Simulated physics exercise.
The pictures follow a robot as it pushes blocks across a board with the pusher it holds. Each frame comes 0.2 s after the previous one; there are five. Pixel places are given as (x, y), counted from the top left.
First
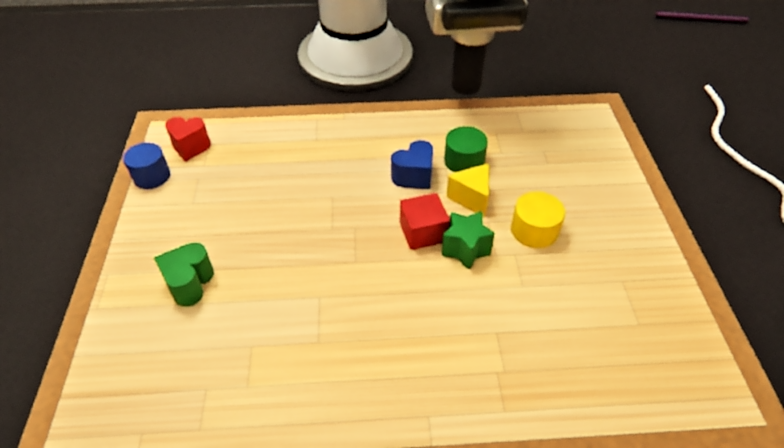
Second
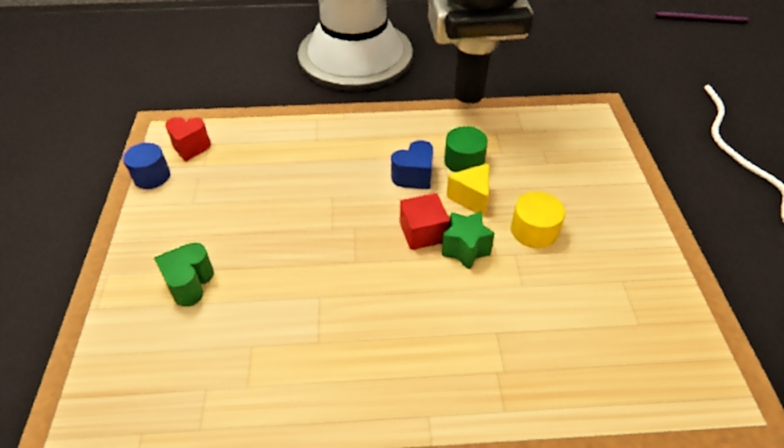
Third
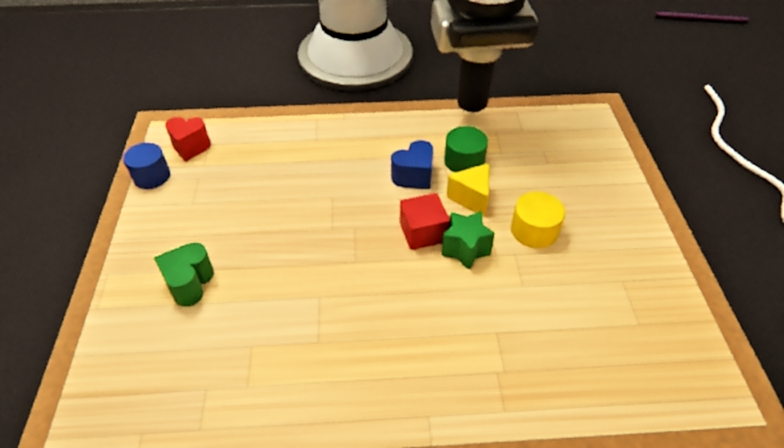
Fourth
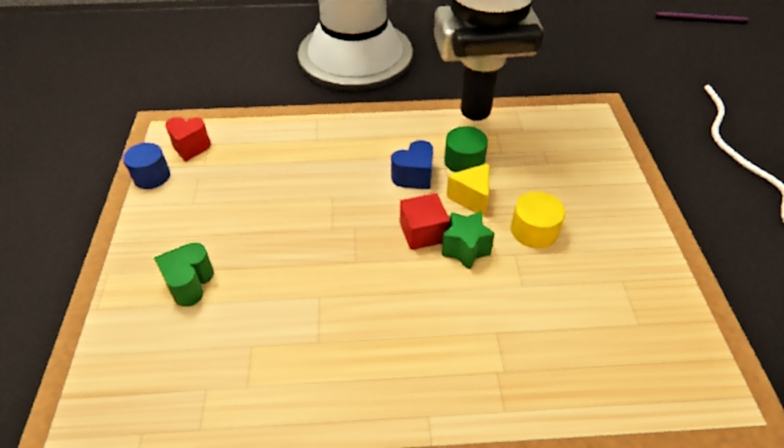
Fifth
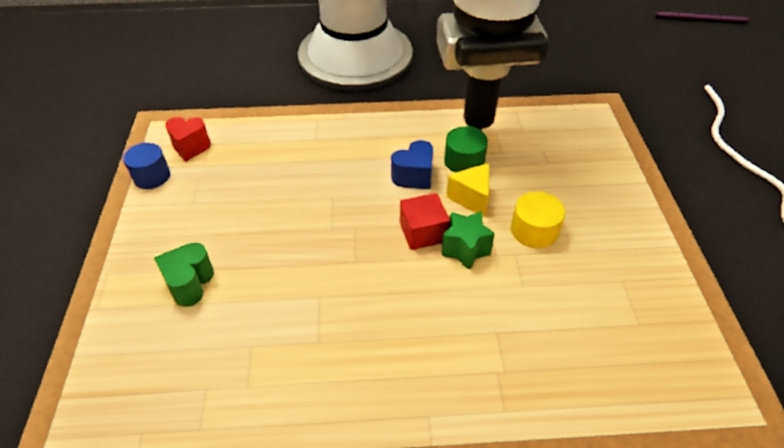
A robotic arm's dark pusher moves slowly toward the viewer and slightly right, passing over the far edge of a wooden board until it is close behind a green cylinder. Seen from above, the board holds that cylinder beside a blue heart, yellow triangle, red block, green star and yellow cylinder, with a blue cylinder, red heart and green heart at left. The pieces and camera stay still.
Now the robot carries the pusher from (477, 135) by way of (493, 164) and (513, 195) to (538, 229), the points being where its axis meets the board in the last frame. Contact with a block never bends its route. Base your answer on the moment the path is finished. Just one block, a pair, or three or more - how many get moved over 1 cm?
When the path ends, I think you'll find two blocks out of place by more than 1 cm.
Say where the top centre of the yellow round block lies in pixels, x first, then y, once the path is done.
At the end it should sit near (562, 241).
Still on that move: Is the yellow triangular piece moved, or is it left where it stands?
Put simply, it stays right there.
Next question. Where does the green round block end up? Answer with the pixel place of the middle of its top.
Answer: (464, 155).
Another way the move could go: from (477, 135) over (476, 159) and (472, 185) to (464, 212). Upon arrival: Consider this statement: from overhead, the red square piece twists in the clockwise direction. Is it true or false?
My answer: False.
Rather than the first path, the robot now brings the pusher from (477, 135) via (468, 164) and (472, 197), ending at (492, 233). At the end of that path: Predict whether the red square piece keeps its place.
At the end of the path, it will have moved.
What follows on the original path. One third of the way, pusher at (496, 150); green round block at (464, 154).
Two thirds of the way, pusher at (516, 182); green round block at (464, 155).
At the end, pusher at (542, 216); green round block at (464, 155); yellow triangular piece unmoved; yellow round block at (562, 241).
